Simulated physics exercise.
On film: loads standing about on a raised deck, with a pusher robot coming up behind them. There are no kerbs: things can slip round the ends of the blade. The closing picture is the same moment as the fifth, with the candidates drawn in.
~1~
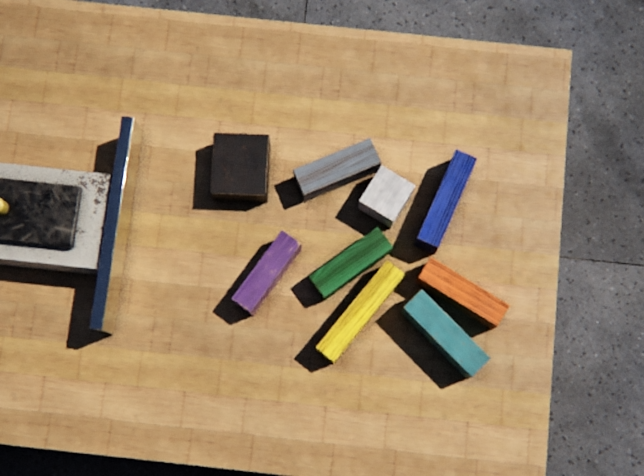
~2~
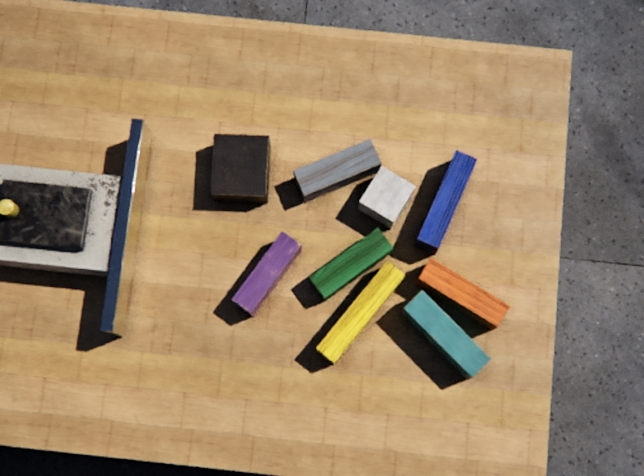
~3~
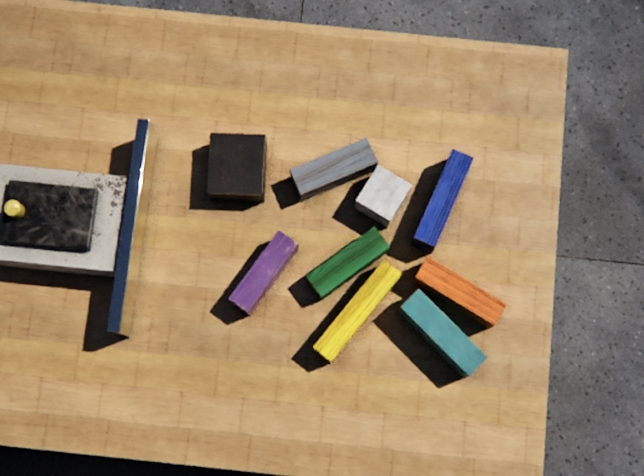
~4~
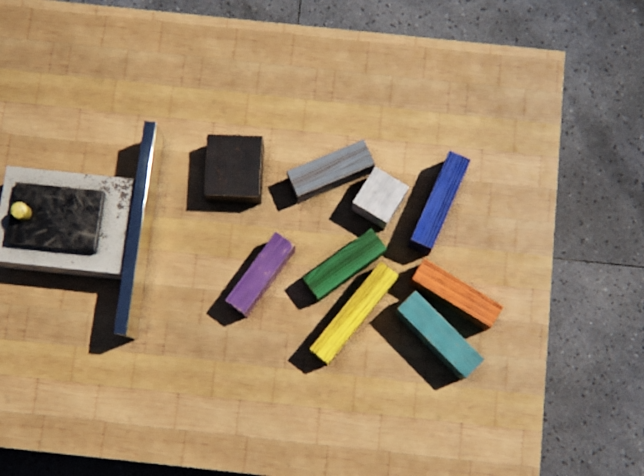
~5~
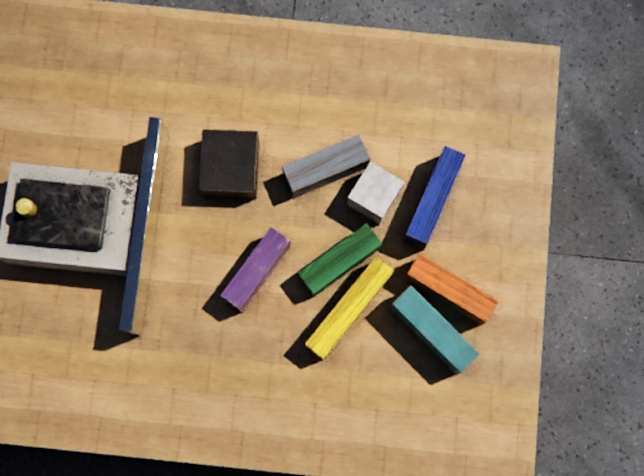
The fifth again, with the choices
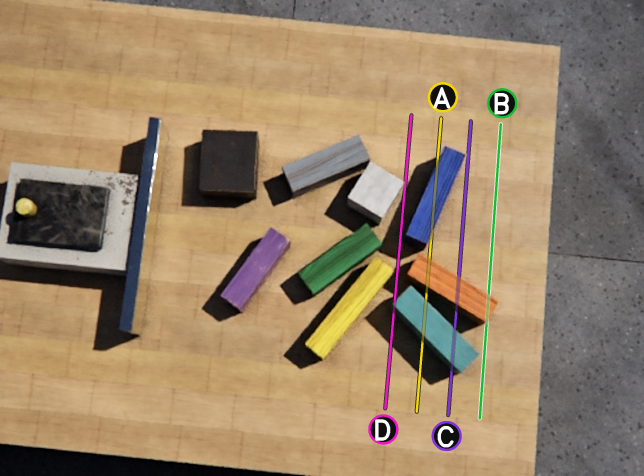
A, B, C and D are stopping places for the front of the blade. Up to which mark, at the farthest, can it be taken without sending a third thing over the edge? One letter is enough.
Up to line C.
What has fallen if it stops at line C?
The blue stick.
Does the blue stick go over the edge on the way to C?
Yes.
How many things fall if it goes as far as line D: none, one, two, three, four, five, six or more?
In all, none.
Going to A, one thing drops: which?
The blue stick.
On the marked copy, A at (429, 261); B at (491, 267); C at (460, 264); D at (399, 258).
With C. Early on, robot (183, 226); grey stick (363, 158); black crate (300, 172).
Further on, robot (299, 238); blue stick (509, 225); turquoise bar (472, 345).
At the end, robot (388, 247); blue stick over the edge; orange stick (545, 287); one fallen.
As for the rest, A is within the limit but short; B drops three; D is within the limit but short.
